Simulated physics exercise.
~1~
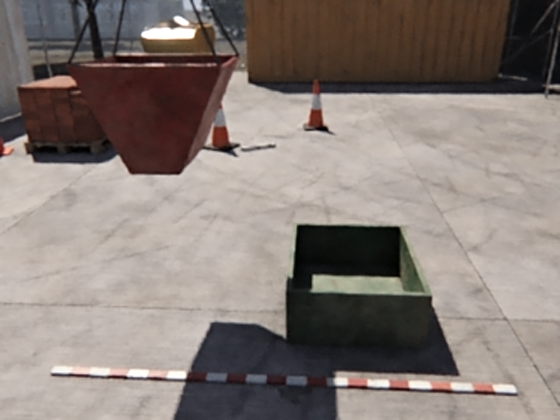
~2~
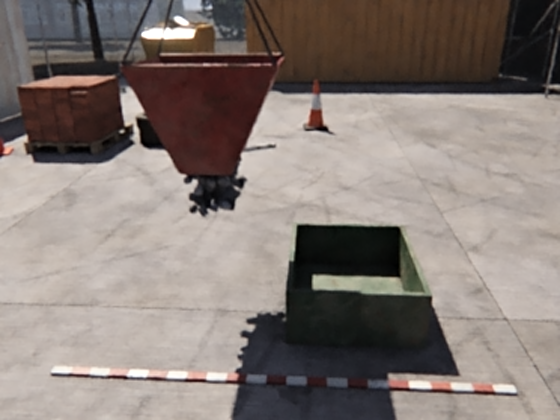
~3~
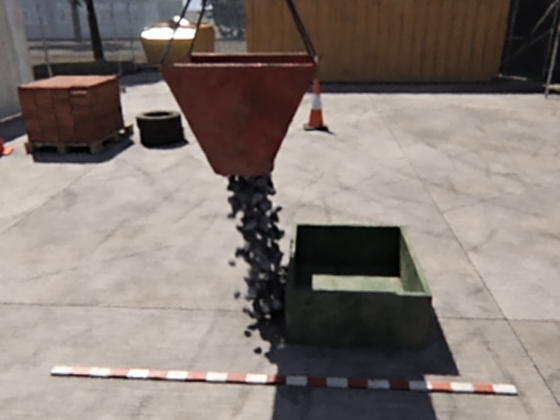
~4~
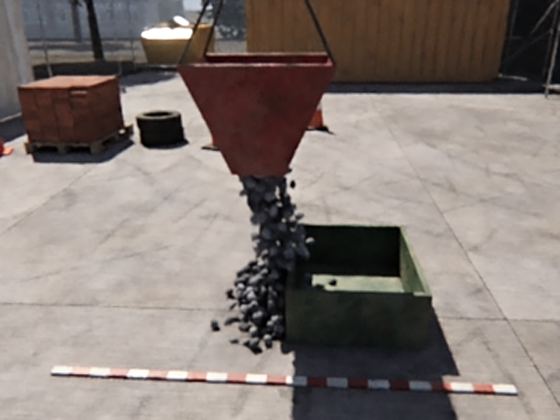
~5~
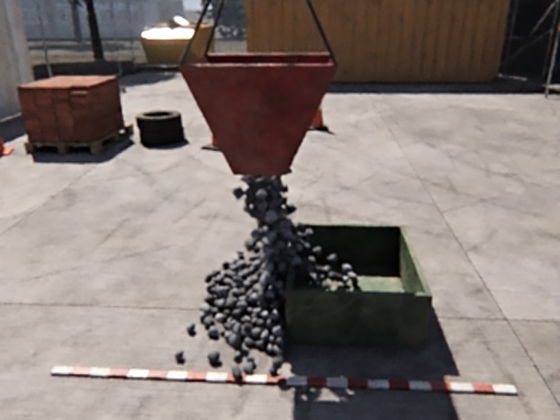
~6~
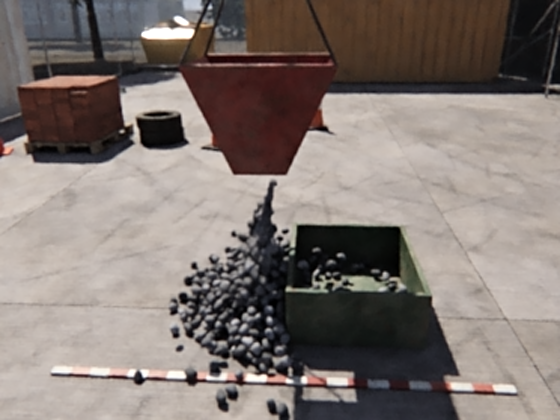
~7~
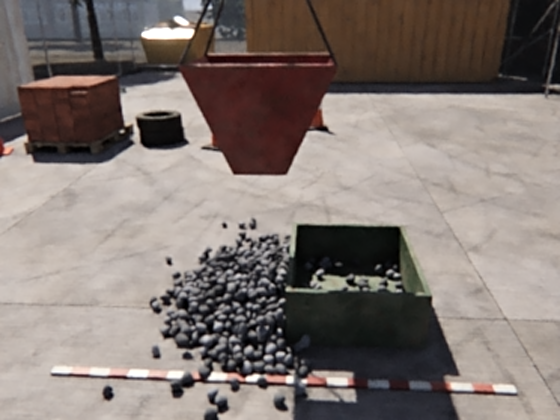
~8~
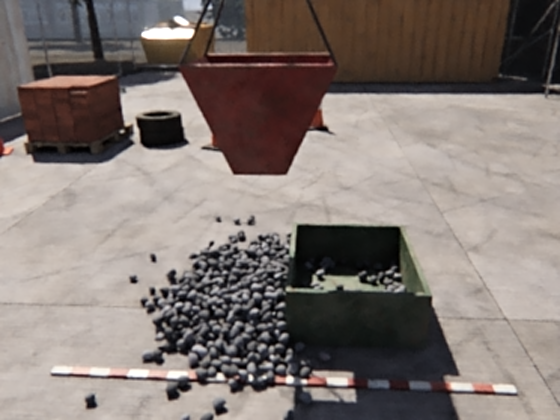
A dark red, tapering skip hangs from cables at the upper left of a sunlit concrete yard, seen from the side and slightly above, with a green open bin right of centre and a red-and-white staff lying in front. Behind stand a brown container, orange cones and a reddish crate on a pallet. The skip glides right as dark, smooth stones begin dropping from its bottom. It stops short of the bin, still pouring, and the stones heap against the bin's left side while some tumble in. The skip empties, leaving most stones spread left of the bin, a few inside and strays around the staff.
